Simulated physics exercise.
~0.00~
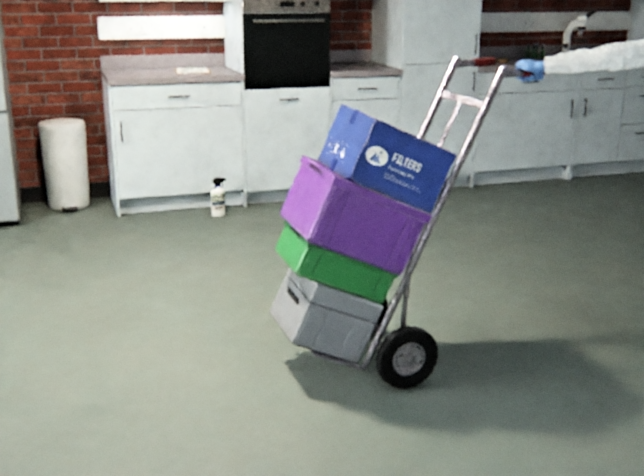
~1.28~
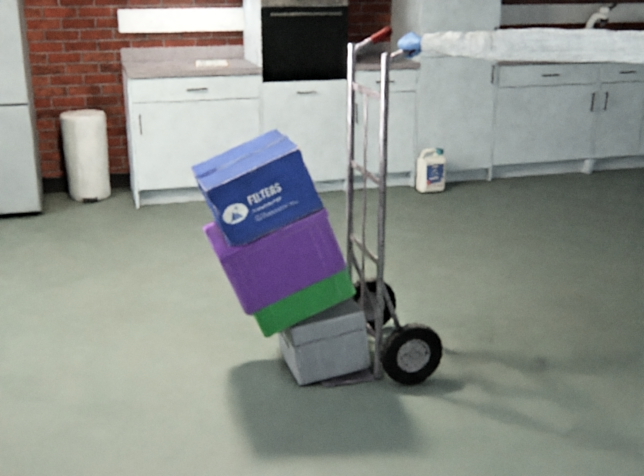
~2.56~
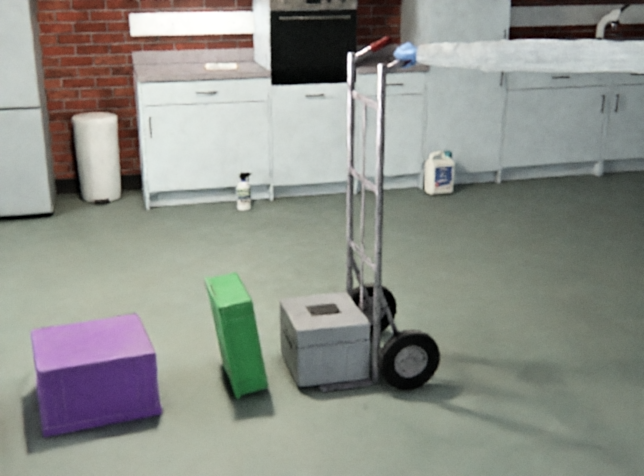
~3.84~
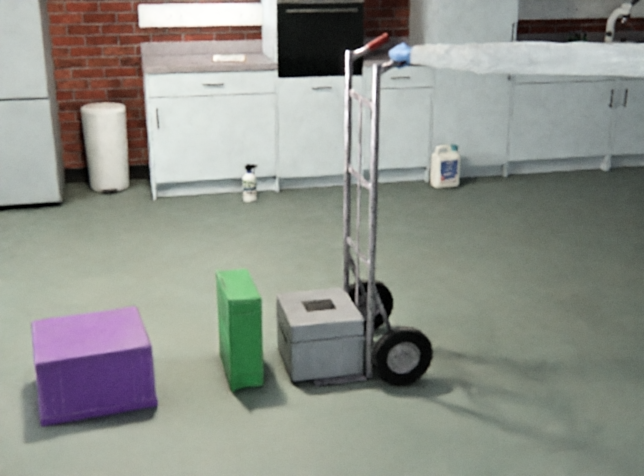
In a kitchen with a green floor and red brick walls, a hand truck leans back to the right, carrying a stack of blue, purple and green containers above a grey box. A gloved hand on a pale-sleeved arm holds the handle as the truck swings upright. The upper containers tip and slide off to the left. The blue box passes out of view, while the purple tote lands on the floor at left and the green one comes down on its narrow side, settling nearly upright. At the end, only the grey box remains on the standing truck.
